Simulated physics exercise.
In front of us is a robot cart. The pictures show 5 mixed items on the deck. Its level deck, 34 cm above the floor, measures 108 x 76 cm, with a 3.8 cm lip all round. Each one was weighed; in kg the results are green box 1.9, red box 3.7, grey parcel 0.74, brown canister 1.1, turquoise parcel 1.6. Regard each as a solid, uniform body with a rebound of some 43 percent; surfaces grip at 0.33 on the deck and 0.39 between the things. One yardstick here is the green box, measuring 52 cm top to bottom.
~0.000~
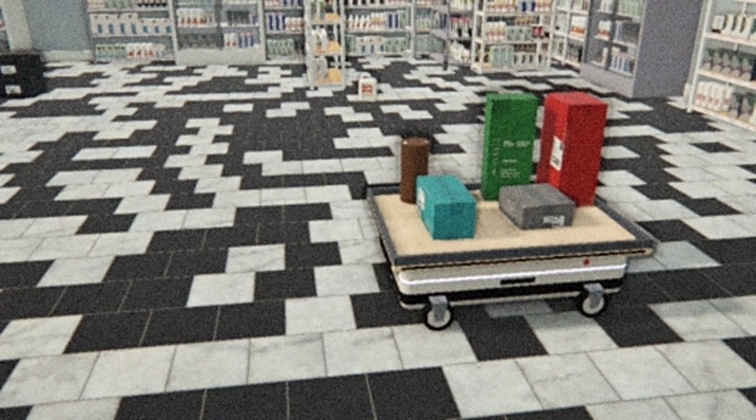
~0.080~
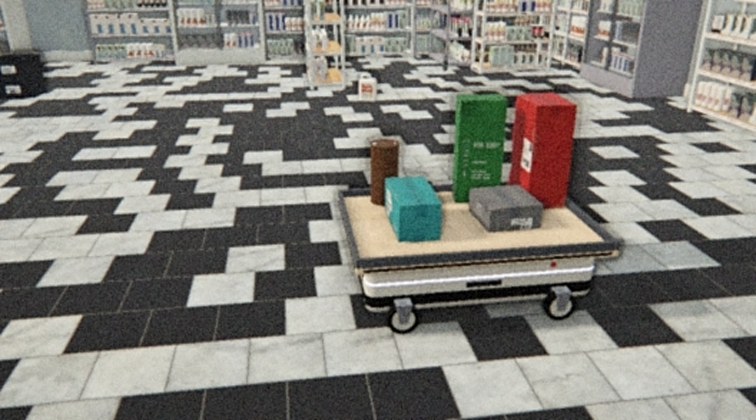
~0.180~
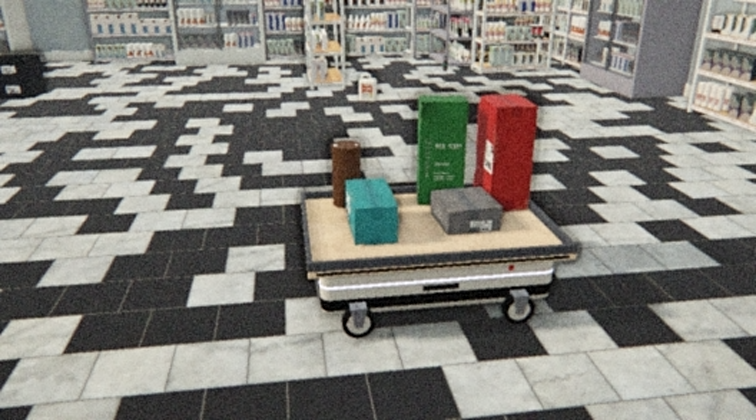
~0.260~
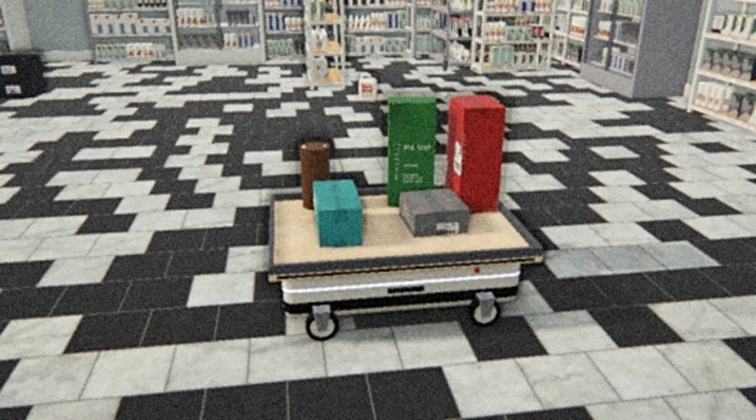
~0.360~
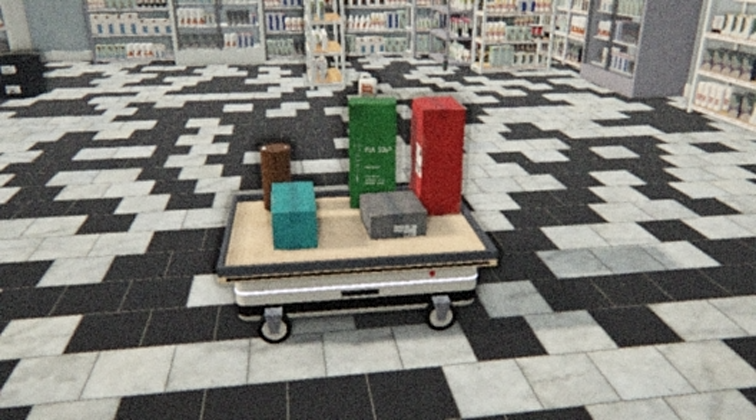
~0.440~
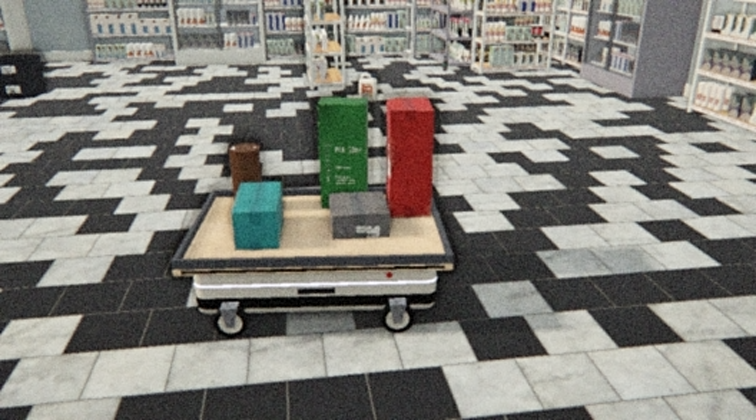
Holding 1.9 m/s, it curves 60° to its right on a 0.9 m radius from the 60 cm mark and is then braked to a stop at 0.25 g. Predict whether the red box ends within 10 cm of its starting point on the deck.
Within 10 cm.
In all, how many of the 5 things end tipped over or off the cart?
The number is 2.
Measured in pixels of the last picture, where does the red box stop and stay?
It winds up close to (209, 114).
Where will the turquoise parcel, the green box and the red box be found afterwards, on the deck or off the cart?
Well, the turquoise parcel does not come off, the green box does not come off, and the red box does not come off.
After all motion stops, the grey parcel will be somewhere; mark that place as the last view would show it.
Rest position, about (127, 147) px.
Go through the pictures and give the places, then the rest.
The first frame shows cart 0 cm along; red box (569, 150); green box (508, 148).
The second frame shows cart 15 cm along; brown canister (385, 173); turquoise parcel (412, 208).
The third frame shows cart 34 cm along; green box (441, 151); grey parcel (465, 210).
The fourth frame shows cart 49 cm along; brown canister (316, 176); turquoise parcel (337, 212).
The fifth frame shows cart 68 cm along; green box (373, 154); grey parcel (392, 214).
The sixth frame shows cart 84 cm along, turned 6°; red box (408, 157); brown canister (247, 178) moved 6 cm.
After 0.64 s, cart 122 cm along, turned 30°; brown canister moved 33 cm; green box 10° off upright; turquoise parcel moved 17 cm.
After 1.04 s, cart 197 cm along, turned 60°; green box on its side; brown canister 26° off upright; grey parcel moved 20 cm.
After 1.54 s, cart 253 cm along, turned 60°; brown canister now off the cart; green box on its side; grey parcel moved 22 cm.
In the end (2.2 s), off the cart, brown canister; toppled on the deck, green box; not toppled but over 10 cm from the start, grey parcel and turquoise parcel; red box under 10 cm from the start. At the end, from the last picture's camera, red box near (209, 114).
